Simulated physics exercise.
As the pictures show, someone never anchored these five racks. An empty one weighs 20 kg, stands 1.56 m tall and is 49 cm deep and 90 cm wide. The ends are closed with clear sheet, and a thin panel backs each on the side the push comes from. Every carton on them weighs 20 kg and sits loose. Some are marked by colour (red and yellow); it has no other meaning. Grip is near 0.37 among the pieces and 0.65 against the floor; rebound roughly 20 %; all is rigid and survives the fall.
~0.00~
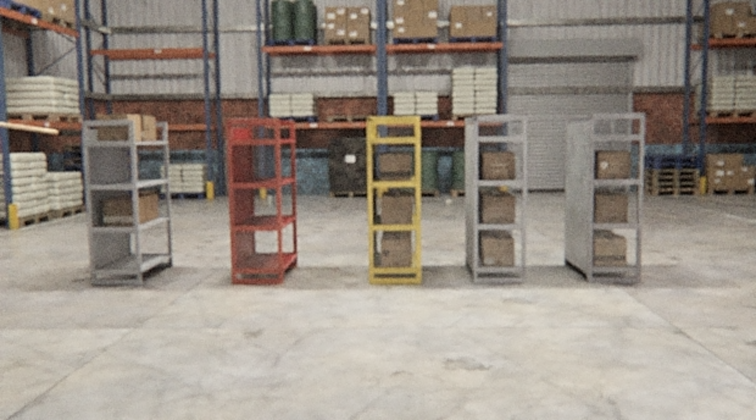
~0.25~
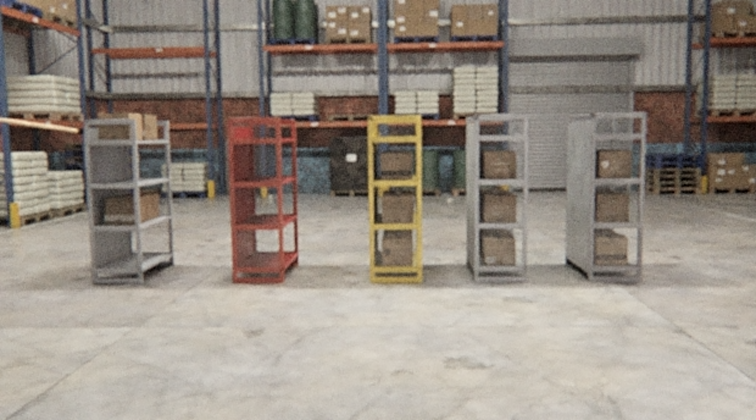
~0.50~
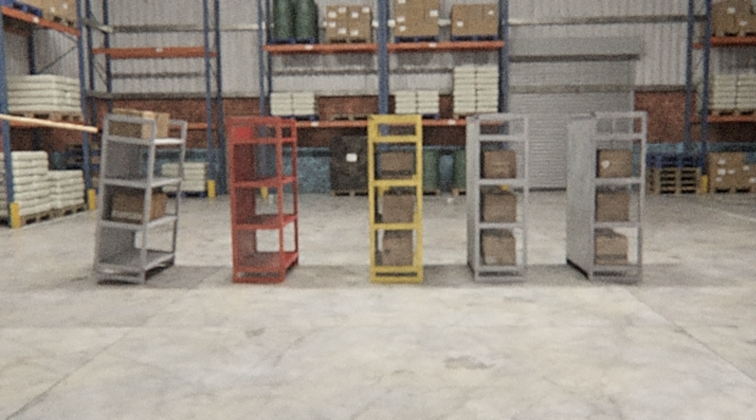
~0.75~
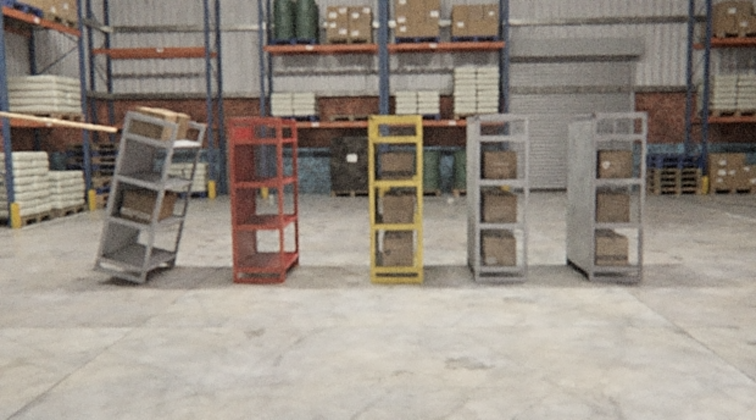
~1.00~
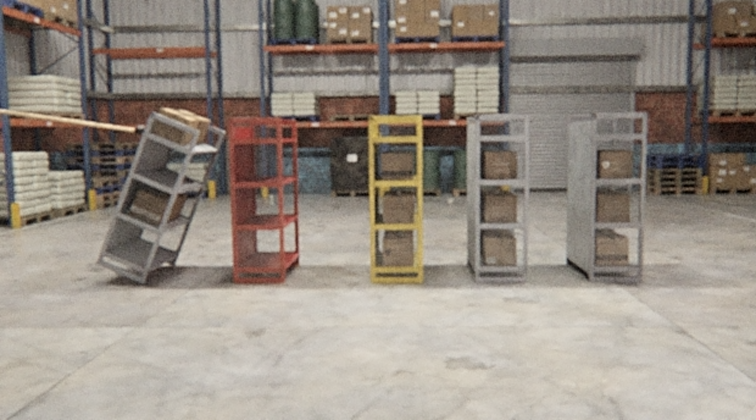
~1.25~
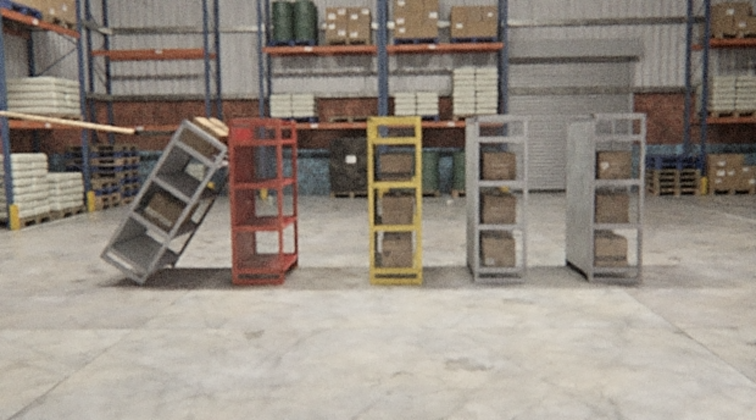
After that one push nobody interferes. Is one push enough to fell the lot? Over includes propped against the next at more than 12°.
Not all go over.
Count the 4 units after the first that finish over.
The count is 1.
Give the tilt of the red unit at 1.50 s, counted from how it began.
Some 15°.
After 1.50 s, 3 cartons spilt or dropped; 1 of the 4 other units over; red unit leaning 16°.
After 1.90 s, 4 cartons spilt or dropped; 1 of the 4 other units over; red unit leaning 38°; yellow unit leaning 11°.
After 3.78 s, 4 cartons spilt or dropped; 1 of the 4 other units over; red unit leaning 33°; yellow unit leaning 7°.
At rest (5.1 s), 4 cartons spilt or dropped; 1 of the 4 other units over; red unit leaning 25°; yellow unit unmoved. Three left standing. As the last picture would show them, middles, red unit near (316, 195), yellow unit near (396, 197).
